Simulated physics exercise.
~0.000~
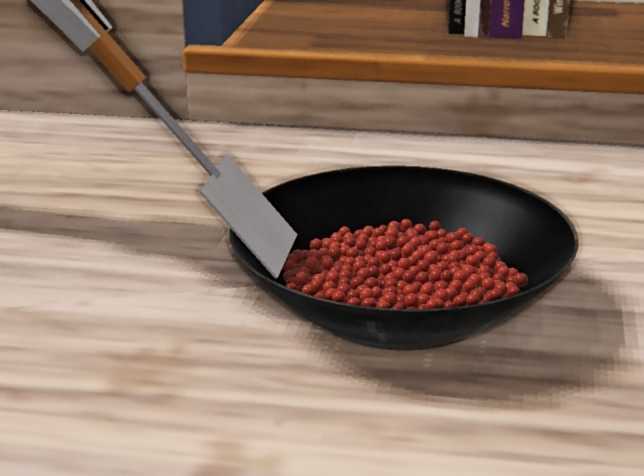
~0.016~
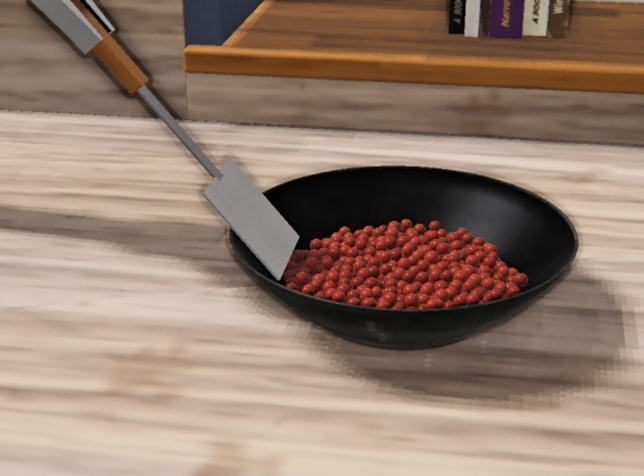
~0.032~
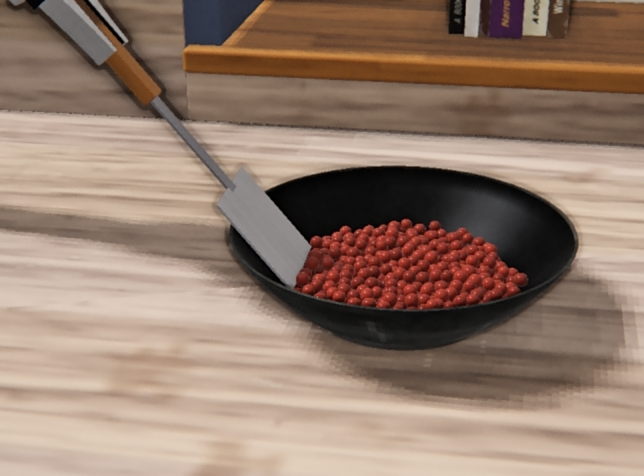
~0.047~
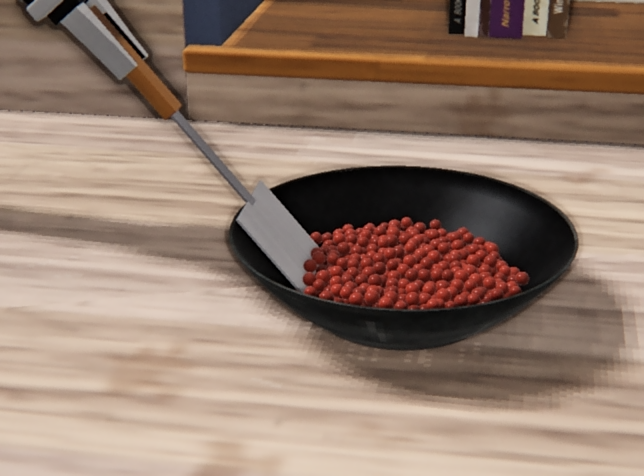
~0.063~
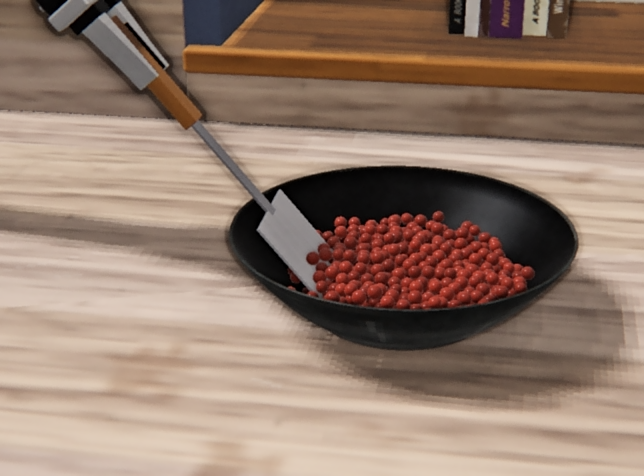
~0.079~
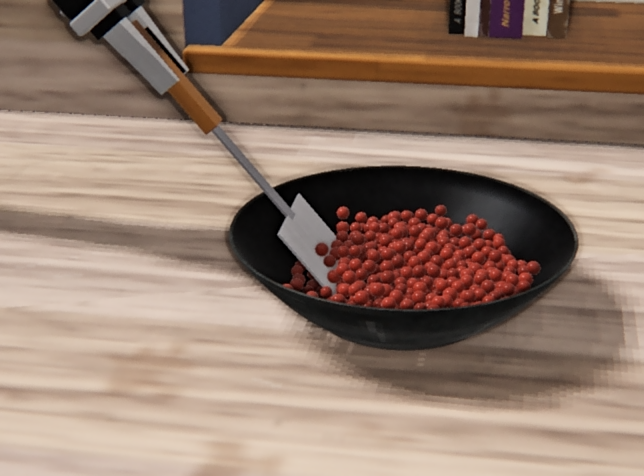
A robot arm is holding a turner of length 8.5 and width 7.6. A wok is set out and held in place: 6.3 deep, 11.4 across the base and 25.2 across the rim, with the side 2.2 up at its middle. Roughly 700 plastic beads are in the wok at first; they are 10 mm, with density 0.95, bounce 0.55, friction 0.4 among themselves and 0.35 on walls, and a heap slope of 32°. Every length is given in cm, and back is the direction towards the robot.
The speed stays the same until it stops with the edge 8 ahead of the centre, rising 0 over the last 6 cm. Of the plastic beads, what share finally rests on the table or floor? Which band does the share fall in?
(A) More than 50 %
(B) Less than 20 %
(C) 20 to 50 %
20 to 50 %.
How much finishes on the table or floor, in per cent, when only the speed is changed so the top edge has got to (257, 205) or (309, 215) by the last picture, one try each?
About 10 and 40 percent.
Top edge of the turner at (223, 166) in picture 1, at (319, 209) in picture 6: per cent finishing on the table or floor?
Some 45 per cent.
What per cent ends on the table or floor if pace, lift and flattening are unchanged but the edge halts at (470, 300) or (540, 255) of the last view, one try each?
About 5 and 45 per cent.
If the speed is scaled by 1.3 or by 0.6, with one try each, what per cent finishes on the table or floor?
Around 45 per cent and around 10 per cent.
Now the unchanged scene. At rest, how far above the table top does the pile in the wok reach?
Height at rest: Roughly 6.5 cm.
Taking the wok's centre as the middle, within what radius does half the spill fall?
About 26 centimetres.
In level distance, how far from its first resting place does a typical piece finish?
Level distance of roughly 6 cm.
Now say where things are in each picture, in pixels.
The first picture shows turner top edge at (214, 172), sloping 50°; upper third of the load around (401, 270), from x 290 to 520, top at y 225; 700 in the wok.
The second picture shows turner top edge at (216, 175), sloping 50°; upper third of the load around (401, 270), from x 290 to 520, top at y 225.
The third picture shows turner top edge at (229, 185), sloping 50°; upper third of the load around (400, 270), from x 290 to 520, top at y 225.
The fourth picture shows turner top edge at (249, 199), sloping 50°; upper third of the load around (394, 271), from x 290 to 520, top at y 225.
The fifth picture shows turner top edge at (269, 209), sloping 50°; upper third of the load around (405, 268), from x 290 to 530, top at y 215.
The sixth picture shows turner top edge at (289, 213), sloping 50°; upper third of the load around (411, 266), from x 285 to 535, top at y 210; 700 in the wok.
By 0.12 s, sloping 50°, highest piece 7 above the table; 700 in the wok.
By 0.16 s, sloping 50°, highest piece 7 above the table; 699 in the wok, 1 on the blade or in flight.
By 0.38 s, sloping 50°, highest piece 9 above the table; 451 in the wok, 92 on the table or floor, 157 on the blade or in flight.
By 1.42 s, sloping 50°, highest piece 6 above the table; 450 in the wok, 250 on the table or floor.
Final count, 450 in the wok, 250 on the table or floor. That is 36 % on the table or floor.
